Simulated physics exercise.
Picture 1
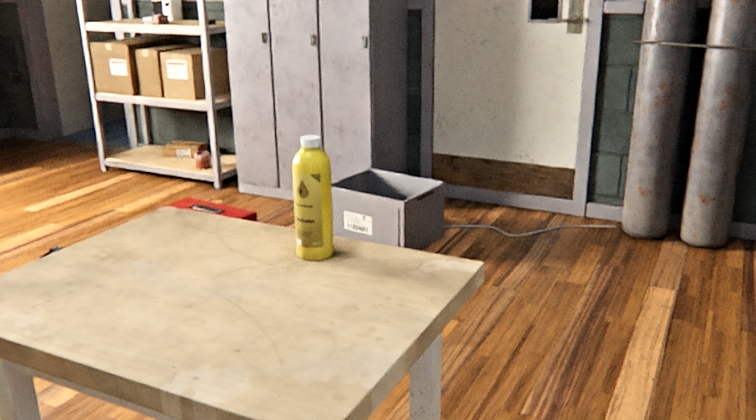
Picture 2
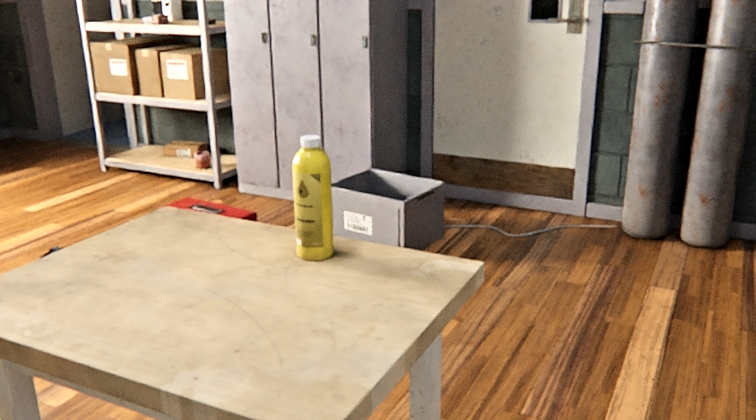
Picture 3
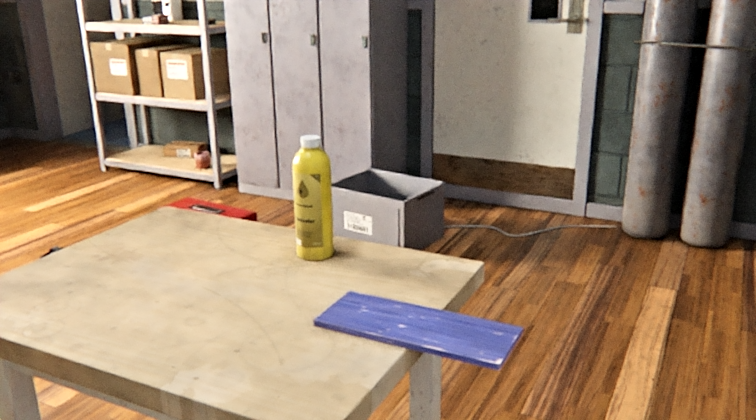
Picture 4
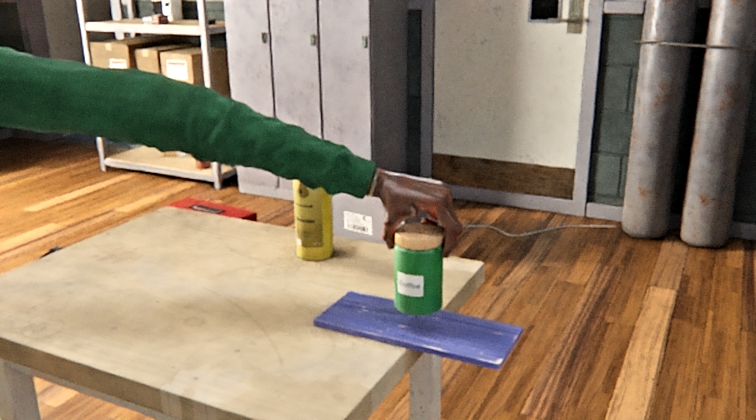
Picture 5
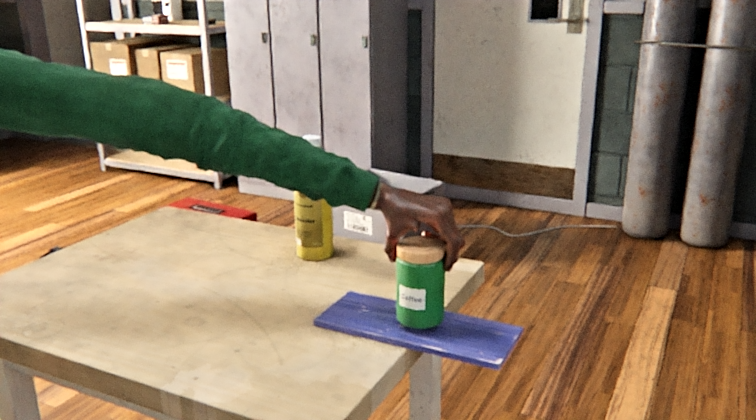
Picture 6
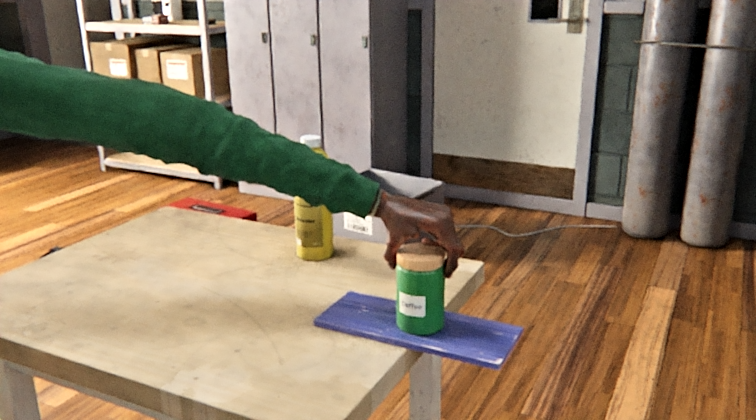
At the start, a yellow bottle stands alone on a pale table in a storage room. A blue board then appears at the table's right corner, jutting past the edge, and a hand in a green sleeve reaches in from the left, lowering a green jar onto it and keeping hold of the lid.
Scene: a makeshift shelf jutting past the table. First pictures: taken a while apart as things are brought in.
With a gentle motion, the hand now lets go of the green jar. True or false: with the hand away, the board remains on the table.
True.
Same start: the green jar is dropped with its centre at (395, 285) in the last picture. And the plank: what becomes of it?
Well, it simply stays in place.
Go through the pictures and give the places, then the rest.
In the first picture, the last thing is not in view yet; yellow bottle (313, 197).
In the second picture, the last thing is not in view yet; yellow bottle (313, 197).
In the third picture, the last thing is not in view yet; yellow bottle (313, 197).
In the fourth picture, on its way; green jar (419, 269).
In the fifth picture, on its way; green jar (421, 282).
In the sixth picture, in place under the hand; green jar (421, 288).
Then, 0.30 s after the last picture, nothing has stirred.
Then, 0.70 s after the last picture, green jar resting near (421, 289).
At rest, all 3 in place. Seen from the same camera at the end, green jar near (421, 289). The plank keeps its balance.
